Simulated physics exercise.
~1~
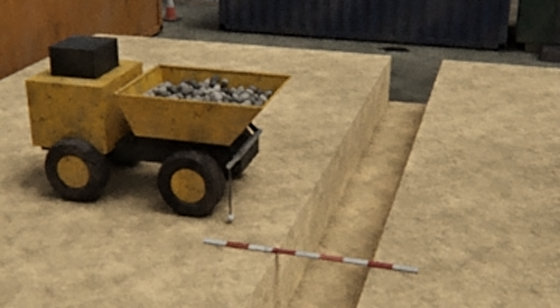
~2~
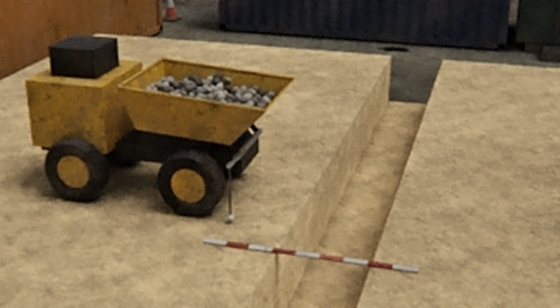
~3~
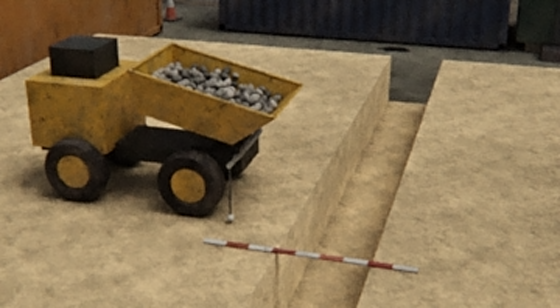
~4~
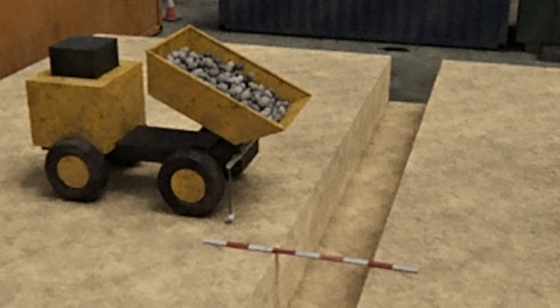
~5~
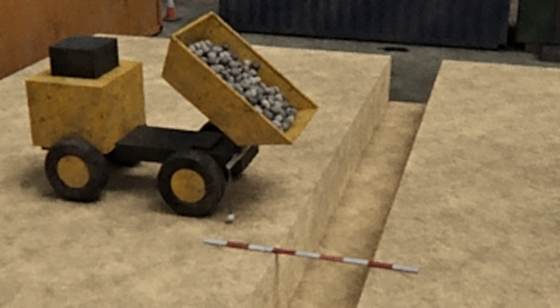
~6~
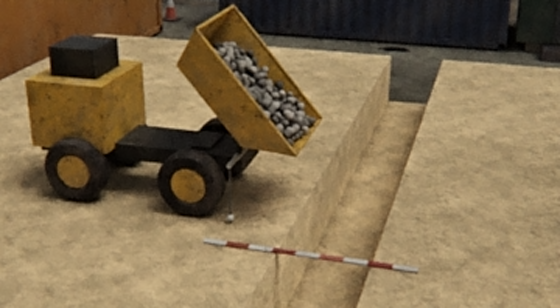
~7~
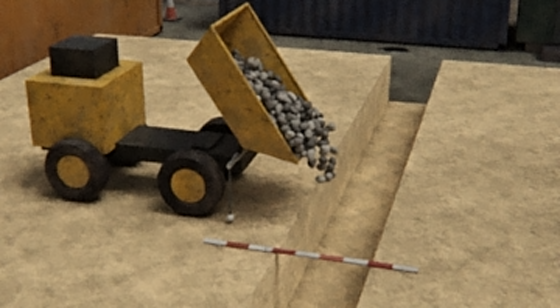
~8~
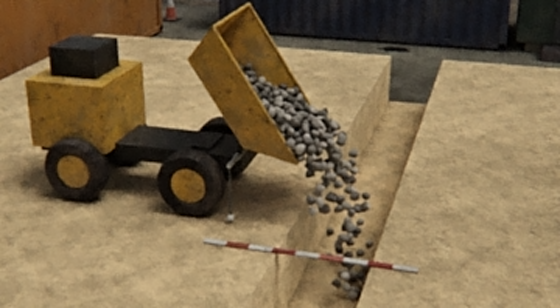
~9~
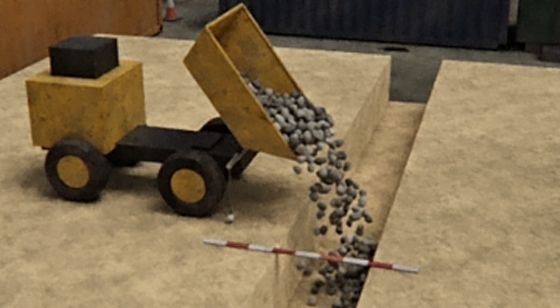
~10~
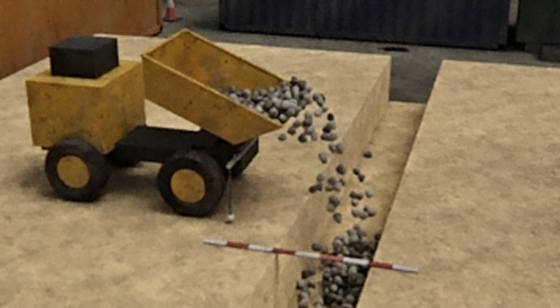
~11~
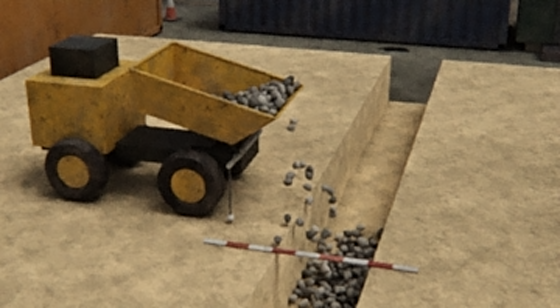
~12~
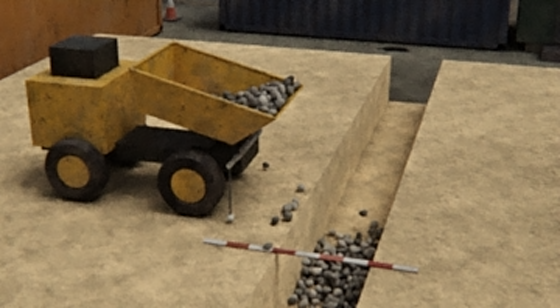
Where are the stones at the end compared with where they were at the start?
At the start the stones all sat in the yellow skip of the dumper. By the end about half of them lay lower down and to the right in the trench, with most of the others still in the skip.
